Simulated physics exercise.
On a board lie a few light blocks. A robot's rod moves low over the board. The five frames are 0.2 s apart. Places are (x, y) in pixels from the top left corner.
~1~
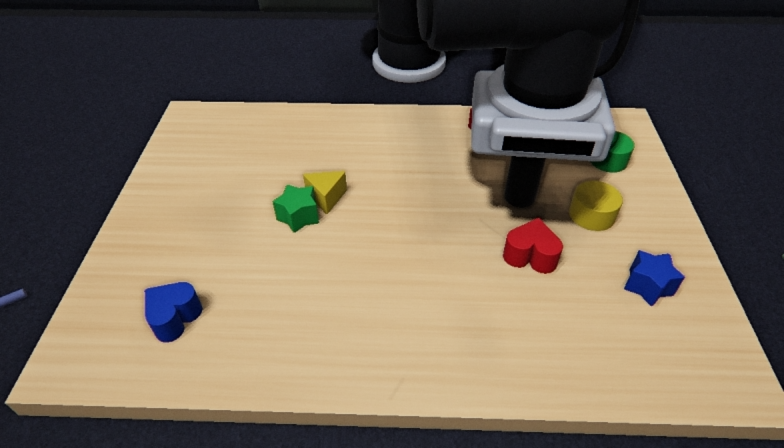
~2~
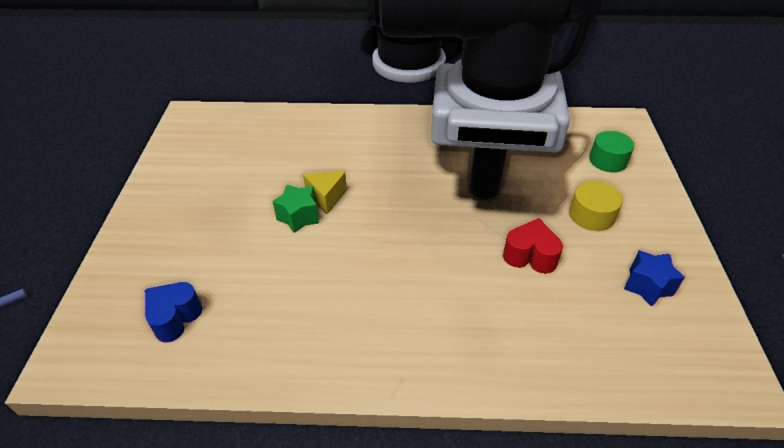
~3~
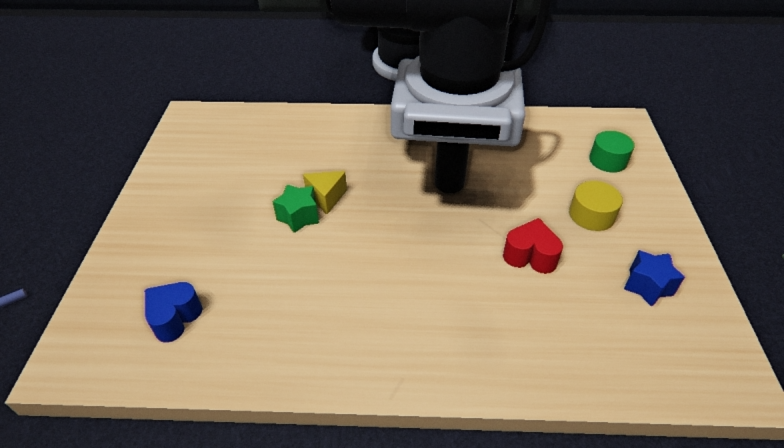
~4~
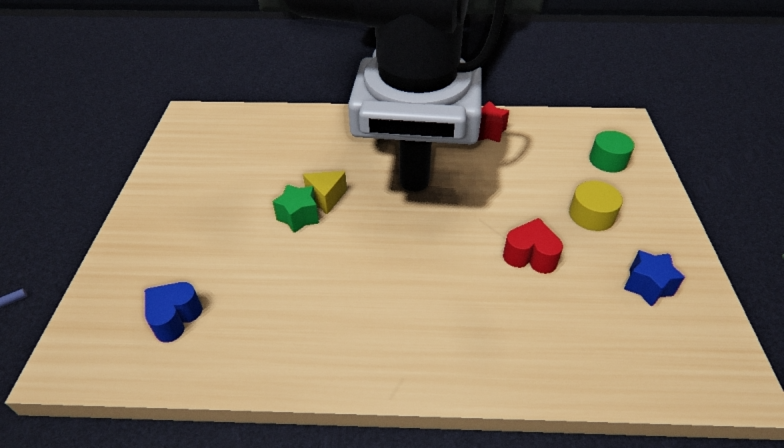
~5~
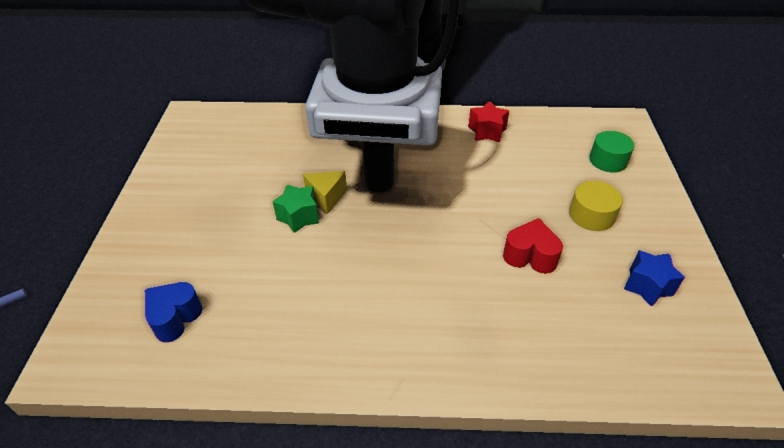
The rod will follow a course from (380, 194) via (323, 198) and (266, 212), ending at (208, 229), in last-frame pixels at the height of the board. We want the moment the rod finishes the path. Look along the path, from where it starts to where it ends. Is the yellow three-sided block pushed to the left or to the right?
It shifts rightward.
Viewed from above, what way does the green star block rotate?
Against the clock.
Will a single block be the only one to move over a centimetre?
Short answer: No.
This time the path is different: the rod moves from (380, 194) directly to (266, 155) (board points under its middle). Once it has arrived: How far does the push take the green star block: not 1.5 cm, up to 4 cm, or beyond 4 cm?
The answer is under 1.5 cm.
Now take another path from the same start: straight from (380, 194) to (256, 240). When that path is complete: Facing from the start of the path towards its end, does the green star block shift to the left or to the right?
Off to the right side.
The first path, step by step. One third of the way, rod (321, 189); green star block (286, 203), turned 20° anticlockwise; yellow three-sided block (292, 177), turned 30° anticlockwise.
Two thirds of the way, rod (263, 202); green star block (265, 214), turned 95° anticlockwise; yellow three-sided block (243, 180), turned 20° clockwise.
At the end, rod (204, 220); green star block (262, 216), turned 110° anticlockwise; yellow three-sided block (239, 179), turned 35° clockwise.
